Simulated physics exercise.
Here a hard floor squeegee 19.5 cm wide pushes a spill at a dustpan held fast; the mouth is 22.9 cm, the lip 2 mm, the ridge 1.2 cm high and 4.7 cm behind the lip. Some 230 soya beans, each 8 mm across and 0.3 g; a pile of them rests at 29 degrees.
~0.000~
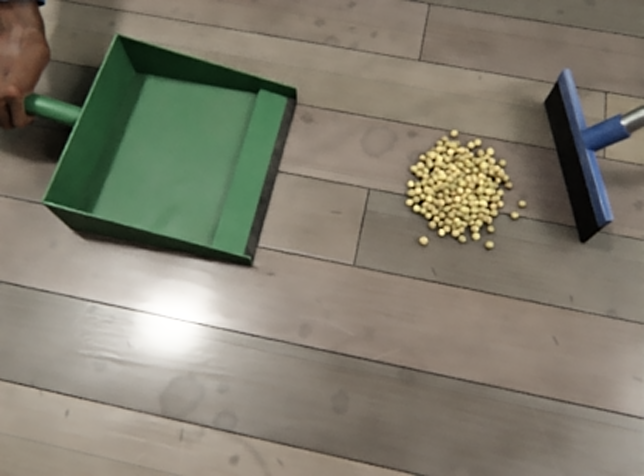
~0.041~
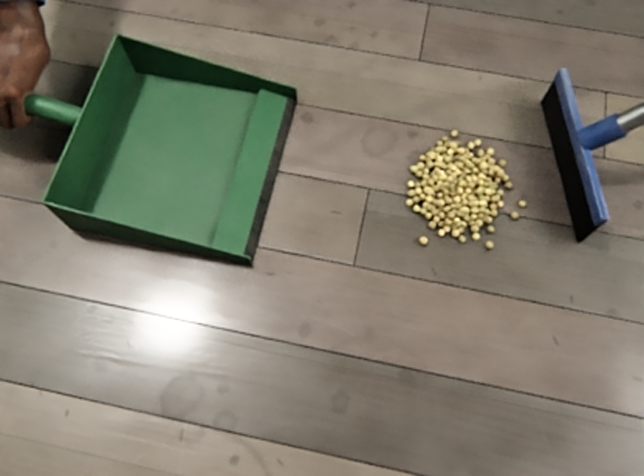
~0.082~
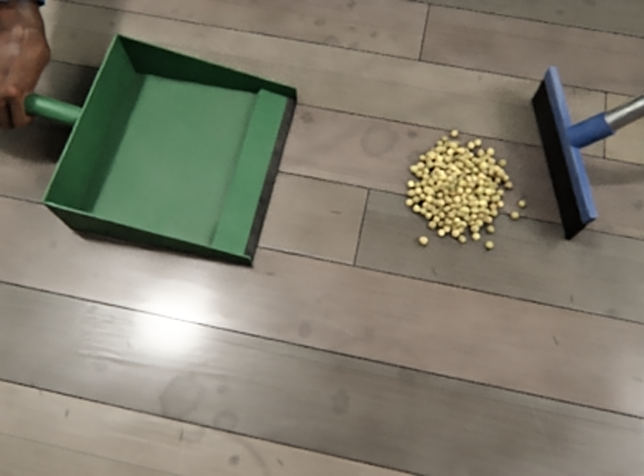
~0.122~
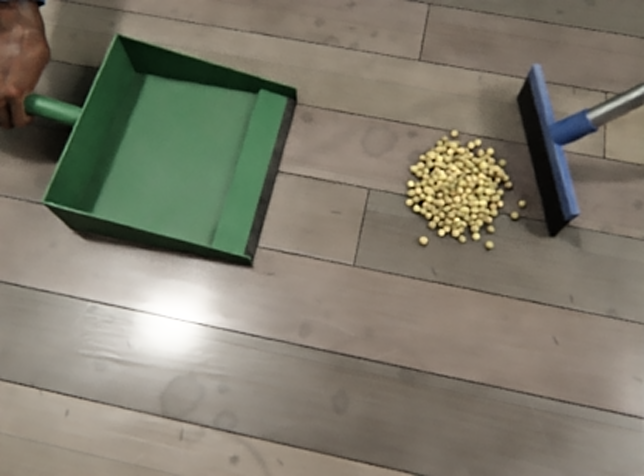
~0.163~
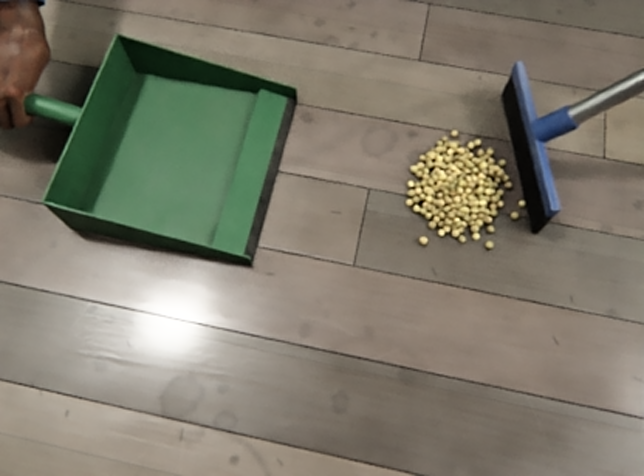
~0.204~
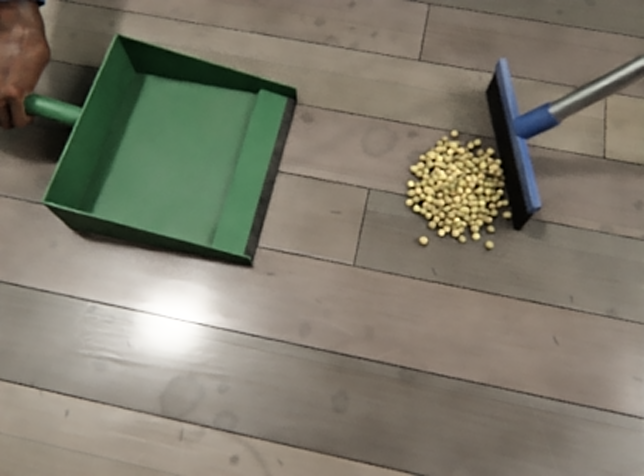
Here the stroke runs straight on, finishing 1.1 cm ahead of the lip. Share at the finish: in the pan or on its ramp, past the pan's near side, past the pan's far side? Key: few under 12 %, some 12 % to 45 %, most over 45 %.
Pan = few, near side = few, far side = few.
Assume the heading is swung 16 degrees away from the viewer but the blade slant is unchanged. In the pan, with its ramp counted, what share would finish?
In that case some 0 per cent.
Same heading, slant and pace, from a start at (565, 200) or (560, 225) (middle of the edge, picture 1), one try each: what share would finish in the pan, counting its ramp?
First try about 15 per cent, second about 20 per cent.
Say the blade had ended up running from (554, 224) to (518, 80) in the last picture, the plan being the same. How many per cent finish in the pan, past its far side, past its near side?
Pan: 15, far side: 0, near side: 5.
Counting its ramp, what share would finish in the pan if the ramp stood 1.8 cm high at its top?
Close to 5 per cent then.
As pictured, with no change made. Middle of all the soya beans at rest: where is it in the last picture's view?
Approximately (297, 187) in the last view.
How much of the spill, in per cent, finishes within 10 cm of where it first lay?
Close to 20 per cent of it.
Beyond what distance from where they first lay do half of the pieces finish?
Somewhere around 20 centimetres.
Then, at 0.44 s, middle of the blade 15 cm from the lip; 0 % over the lip, far side 5 %, near side 0 %.
After 0.59 s, middle of the blade 8 cm from the lip; 0 % over the lip, far side 5 %, near side 0 %.
After 0.87 s, middle of the blade 4 cm from the lip; 5 % over the lip, far side 5 %, near side 0 %.
By 1.5 s all is still; pan 5 %, near side 0 %, far side 5 %, in front of the lip or behind the blade 90 %.
